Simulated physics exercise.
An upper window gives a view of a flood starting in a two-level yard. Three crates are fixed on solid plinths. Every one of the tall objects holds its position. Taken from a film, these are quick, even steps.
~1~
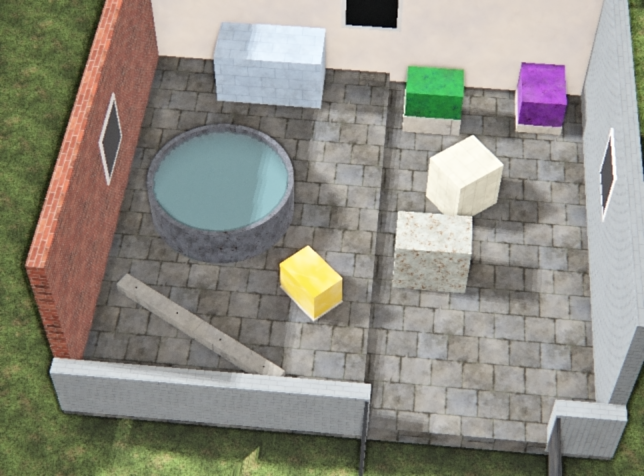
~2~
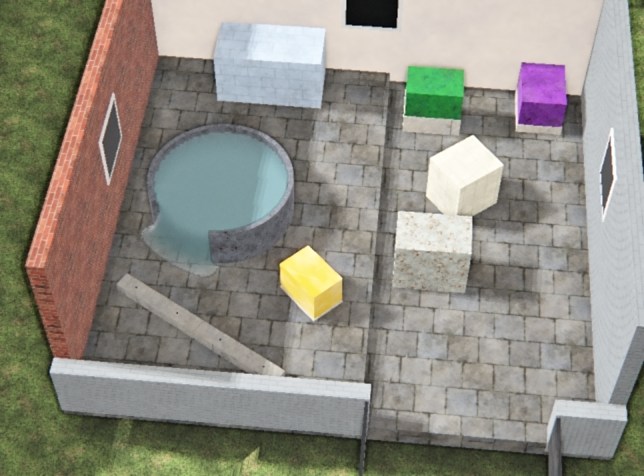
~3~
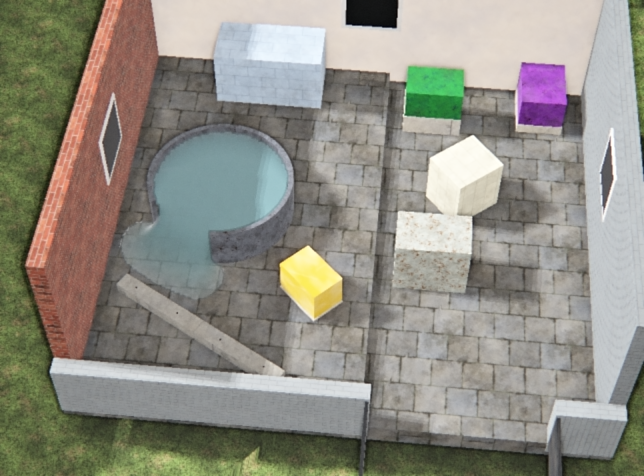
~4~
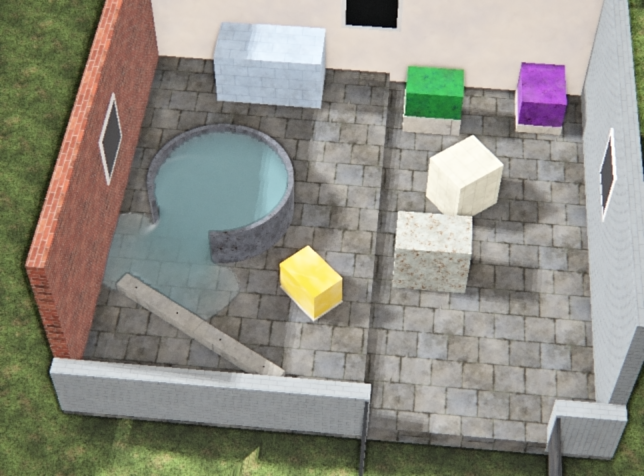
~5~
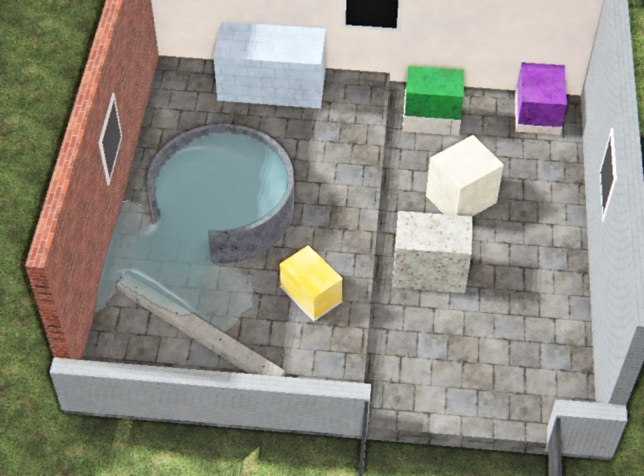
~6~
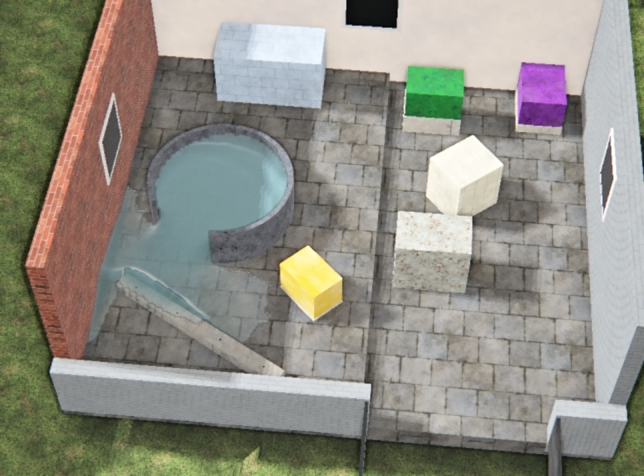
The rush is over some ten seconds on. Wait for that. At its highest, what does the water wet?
In order: The yellow crate will be wet; the purple crate will not even get damp; the green crate will not even get damp.
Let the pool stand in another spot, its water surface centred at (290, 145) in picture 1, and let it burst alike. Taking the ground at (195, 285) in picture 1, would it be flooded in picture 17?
Submerged.
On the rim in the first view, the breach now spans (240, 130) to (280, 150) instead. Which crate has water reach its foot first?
It's the one in green.
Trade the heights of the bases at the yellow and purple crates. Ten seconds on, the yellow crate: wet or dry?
The yellow crate holds out.
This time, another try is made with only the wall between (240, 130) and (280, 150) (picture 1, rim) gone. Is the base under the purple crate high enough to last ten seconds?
As far as I can tell, the purple one is overrun.
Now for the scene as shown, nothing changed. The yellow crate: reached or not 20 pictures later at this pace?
By then the yellow crate has been hit.
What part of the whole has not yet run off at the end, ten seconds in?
Around 88 percent.
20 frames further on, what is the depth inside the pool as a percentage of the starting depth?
36 % or so.
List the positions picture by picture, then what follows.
The round pool at (221, 181) is whole and still, in the first picture.
The front is at (209, 272), out from the gap at (180, 241), in the second picture.
The front is at (201, 294), out from the gap at (180, 243), in the third picture.
The front is at (197, 318), out from the gap at (180, 243), in the fourth picture.
The front is at (215, 333), out from the gap at (180, 243), in the fifth picture.
Water pours out at (180, 243) and has run to (89, 336), in the sixth picture.
A moment on, water covers 15 % of the floor; the yellow crate water round its plinth, the purple crate not reached, the green crate not reached.
Next, water covers 25 % of the floor; the yellow crate water round its plinth, the purple crate not reached, the green crate not reached.
Then, water covers 40 % of the floor; the yellow crate water round its plinth, the purple crate not reached, the green crate not reached.
Later, water covers 55 % of the floor; the yellow crate water round its plinth, the purple crate not reached, the green crate not reached.
In the end, water covers 85 % of the floor; the yellow crate was topped, the purple crate stayed above the water, the green crate stayed above the water.
